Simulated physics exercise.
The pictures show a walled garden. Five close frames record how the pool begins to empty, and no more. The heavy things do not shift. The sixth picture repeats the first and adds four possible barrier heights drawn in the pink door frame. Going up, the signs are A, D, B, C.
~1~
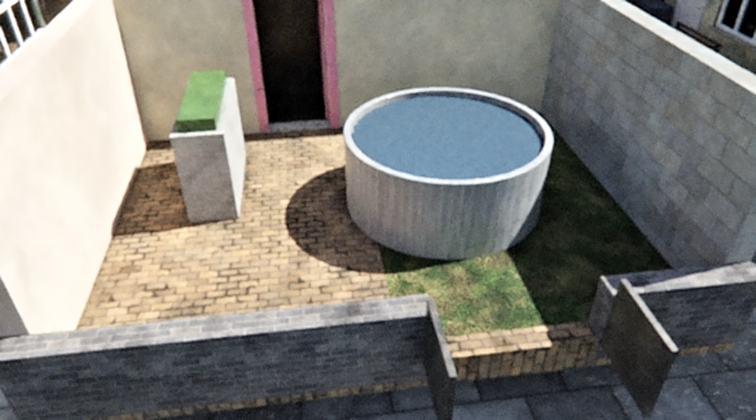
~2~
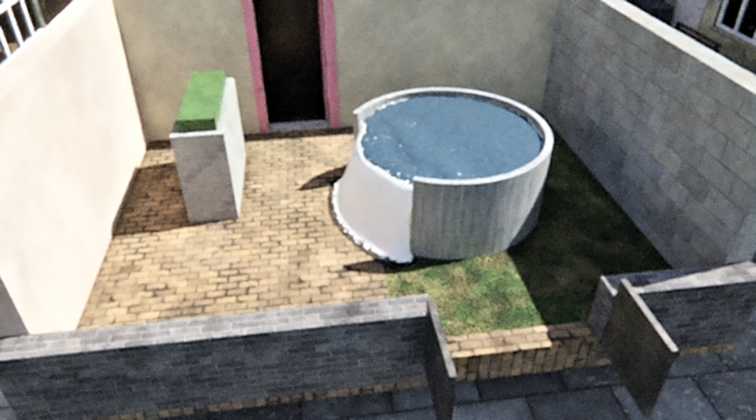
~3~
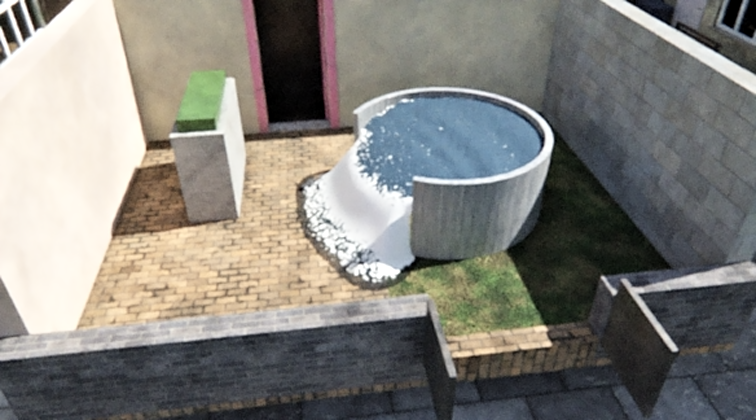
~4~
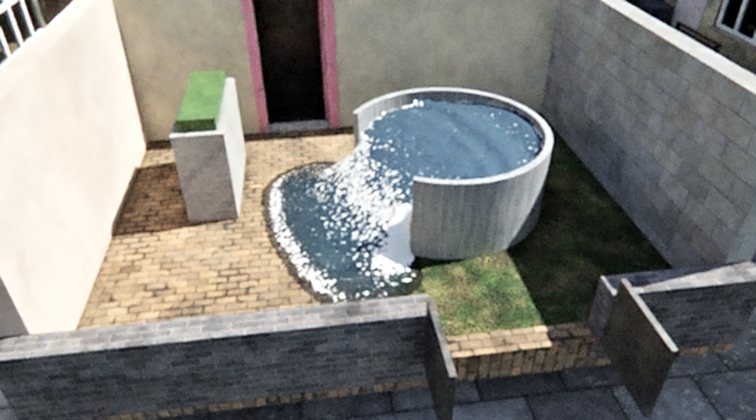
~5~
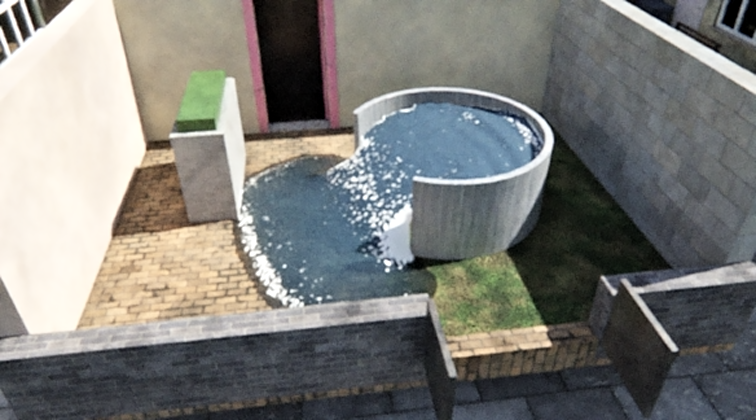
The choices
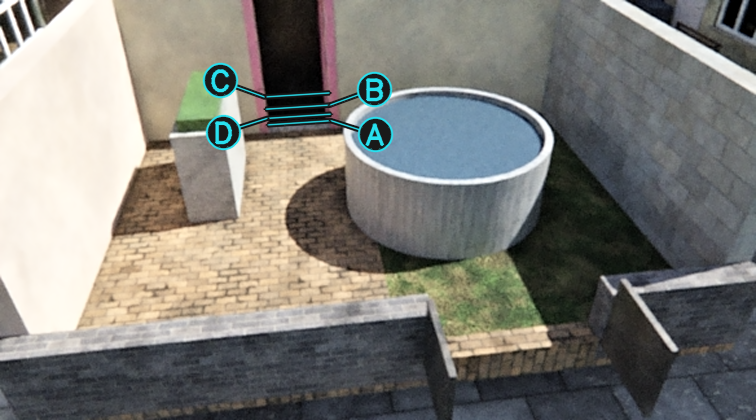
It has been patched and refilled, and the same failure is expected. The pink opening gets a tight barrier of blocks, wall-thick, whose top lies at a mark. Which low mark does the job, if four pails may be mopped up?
D will do.
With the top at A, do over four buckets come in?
Yes.
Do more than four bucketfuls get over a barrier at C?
No, that is safe.
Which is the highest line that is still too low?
That is line A.
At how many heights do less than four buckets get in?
Three.
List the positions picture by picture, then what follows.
Water in the pool at rest, its middle at (446, 135); foot of the pink doorway at (300, 130); open gate at (516, 280), in the first frame.
Front seen at (401, 242), 2 % of the ground wet, in the second frame.
Front seen at (317, 177), 7 % of the ground wet, in the third frame.
Front seen at (307, 167), 13 % of the ground wet, in the fourth frame.
Front seen at (259, 175), 21 % of the ground wet, in the fifth frame.
On the marked copy, A at (299, 122); B at (298, 107); C at (297, 94); D at (299, 116); from the bottom up A, D, B, C.
If A is chosen, about 11 bucketfuls get in.
If B is chosen, nothing gets over.
If C is chosen, nothing gets over.
If D is chosen, a bucket or two gets in.
